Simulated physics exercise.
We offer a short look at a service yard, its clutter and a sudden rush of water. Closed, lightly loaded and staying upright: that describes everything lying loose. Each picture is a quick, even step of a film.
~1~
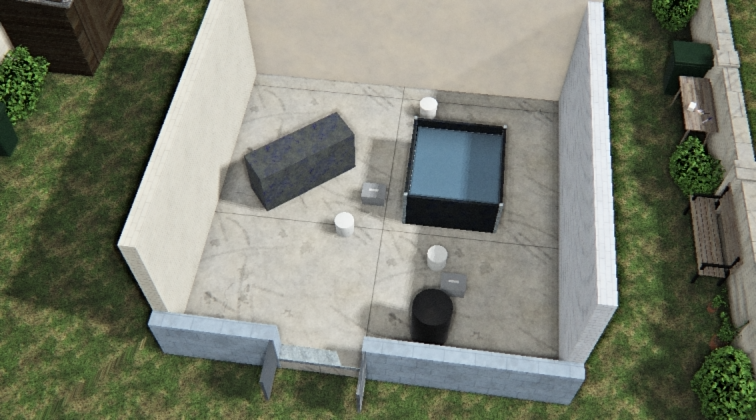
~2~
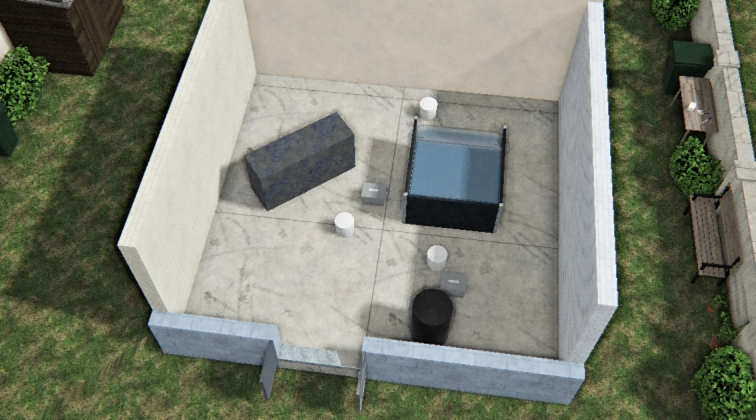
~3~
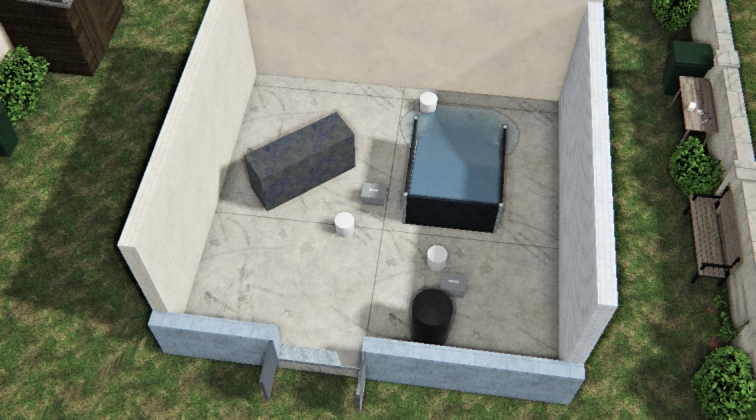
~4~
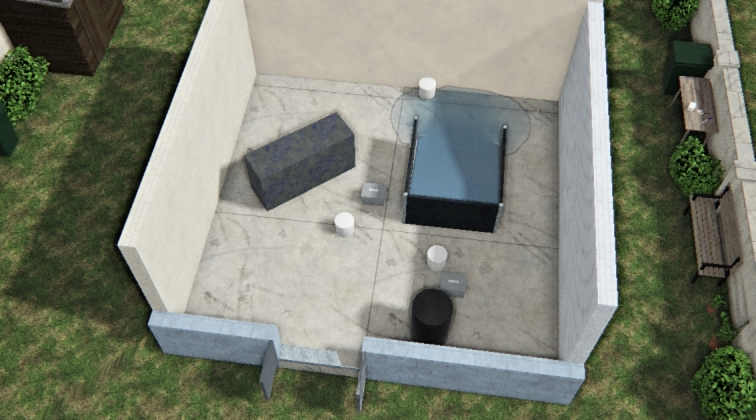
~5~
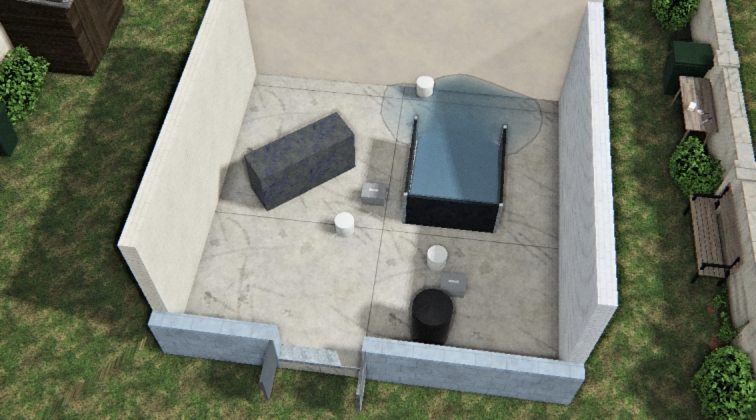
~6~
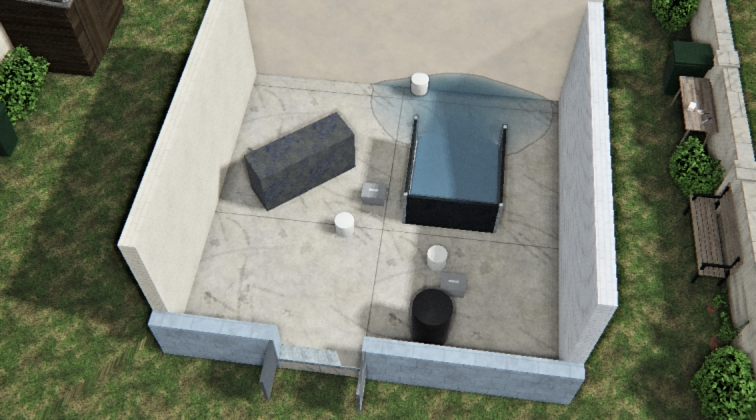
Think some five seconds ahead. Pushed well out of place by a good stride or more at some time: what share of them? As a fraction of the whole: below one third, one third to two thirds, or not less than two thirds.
The fraction is below one third.
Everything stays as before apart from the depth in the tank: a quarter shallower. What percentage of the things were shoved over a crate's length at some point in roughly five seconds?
Roughly 20 per cent of them.
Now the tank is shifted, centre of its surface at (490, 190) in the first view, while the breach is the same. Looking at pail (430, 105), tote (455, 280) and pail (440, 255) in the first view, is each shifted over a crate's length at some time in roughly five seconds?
The three, one by one: Past that mark, short of that and short of that.
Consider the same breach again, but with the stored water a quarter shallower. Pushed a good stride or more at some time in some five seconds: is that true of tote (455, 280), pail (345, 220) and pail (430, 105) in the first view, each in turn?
As listed: Not that far, under that, pushed that far.
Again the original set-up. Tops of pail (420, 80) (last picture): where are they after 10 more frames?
Roughly (246, 117).
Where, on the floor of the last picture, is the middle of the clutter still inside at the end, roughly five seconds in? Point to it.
On the floor of the last picture, roughly (381, 260).
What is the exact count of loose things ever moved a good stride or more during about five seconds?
The count is 1.
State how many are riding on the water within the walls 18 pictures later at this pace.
1.
A moment on, 1 of 5 are well off their spots; 1 afloat.
Next, 1 of 5 are well off their spots; 1 afloat.
Later, 1 of 5 are well off their spots; 1 afloat.
In the end, 1 of 5 are well off their spots, and 1 have been at some point; 2 afloat.
